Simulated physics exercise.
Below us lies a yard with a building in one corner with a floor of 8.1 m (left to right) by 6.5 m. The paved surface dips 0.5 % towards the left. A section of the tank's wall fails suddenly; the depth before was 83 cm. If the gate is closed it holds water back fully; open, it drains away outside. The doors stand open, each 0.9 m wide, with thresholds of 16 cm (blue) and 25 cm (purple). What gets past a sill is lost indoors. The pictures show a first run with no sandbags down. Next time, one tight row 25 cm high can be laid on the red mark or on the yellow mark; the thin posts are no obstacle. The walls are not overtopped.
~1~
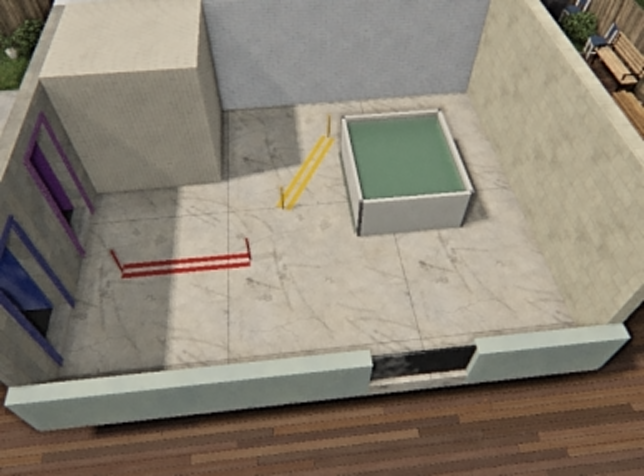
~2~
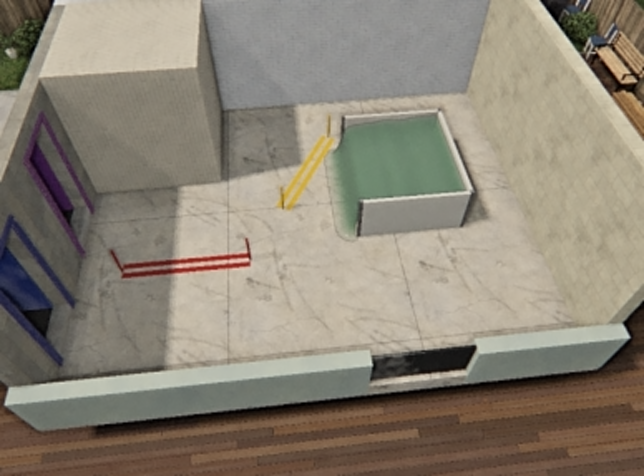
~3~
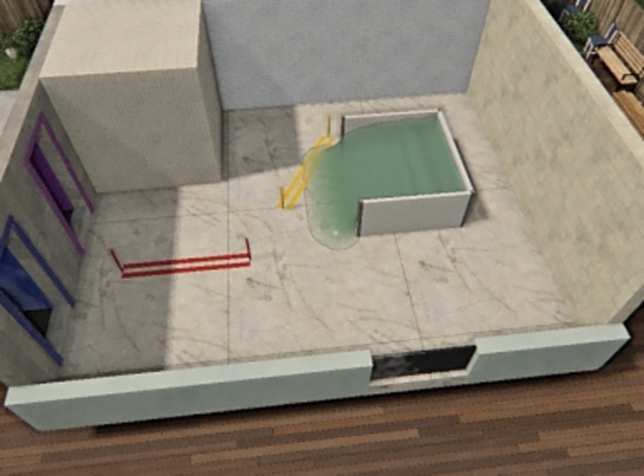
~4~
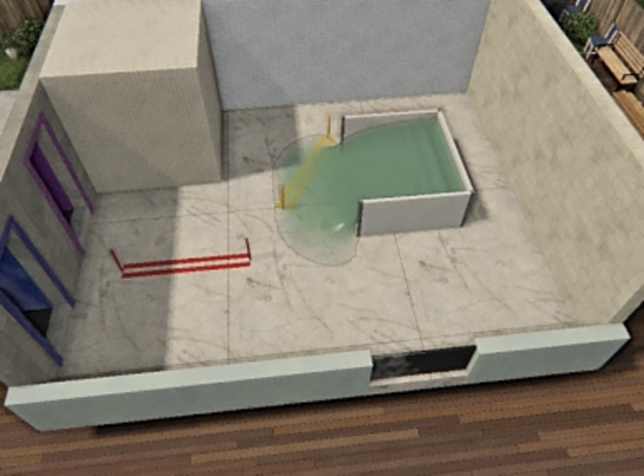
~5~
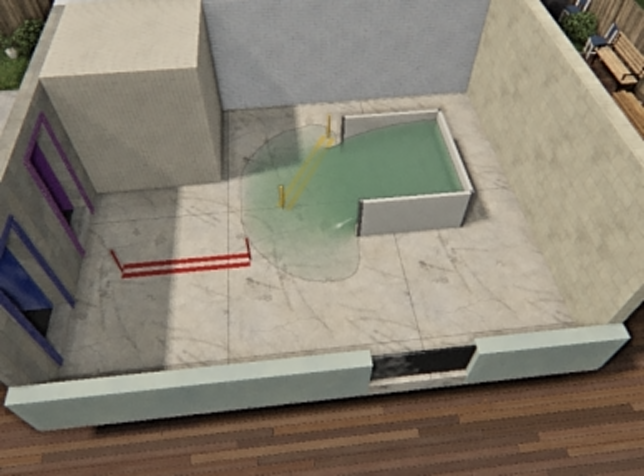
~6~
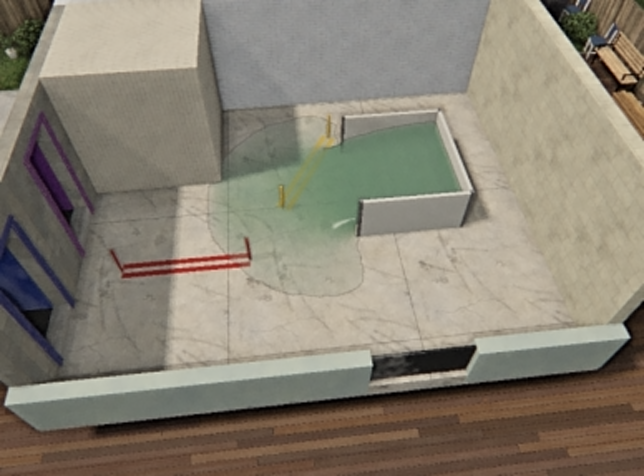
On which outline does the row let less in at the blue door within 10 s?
Choose red.
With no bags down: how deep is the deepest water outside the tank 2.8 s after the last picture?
Roughly 40 cm.
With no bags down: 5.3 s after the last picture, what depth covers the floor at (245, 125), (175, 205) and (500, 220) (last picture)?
Roughly 8, 7 and 2 cm, in turn.
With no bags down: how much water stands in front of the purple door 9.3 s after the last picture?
About 8.5 cm.
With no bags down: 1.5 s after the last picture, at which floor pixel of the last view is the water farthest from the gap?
Near (58, 381).
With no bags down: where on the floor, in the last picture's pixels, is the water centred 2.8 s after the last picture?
Around (233, 220).
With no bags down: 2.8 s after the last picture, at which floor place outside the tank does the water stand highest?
Near (56, 393).
Then, 0.7 s after the last picture water covers 45 % of the floor and is deepest (43 cm) near (228, 172) in the run without bags; in at the blue door, 0 L with no bags, 0 L with the row on red, 0 L on yellow.
Then, 1.5 s after the last picture water covers 55 % of the floor and is deepest (43 cm) near (228, 115) in the run without bags; in at the blue door, 0 L with no bags, 0 L with the row on red, 13 L on yellow.
Then, 2.8 s after the last picture water covers 65 % of the floor and is deepest (40 cm) near (56, 393) in the run without bags; in at the blue door, 18 L with no bags, 0 L with the row on red, 67 L on yellow.
Then, 5.3 s after the last picture water covers 90 % of the floor and is deepest (18 cm) near (257, 224) in the run without bags; in at the blue door, 51 L with no bags, 6 L with the row on red, 105 L on yellow.
Then, 9.3 s after the last picture water covers 100 % of the floor and is deepest (16 cm) near (545, 351) in the run without bags; in at the blue door, 52 L with no bags, 6 L with the row on red, 105 L on yellow.
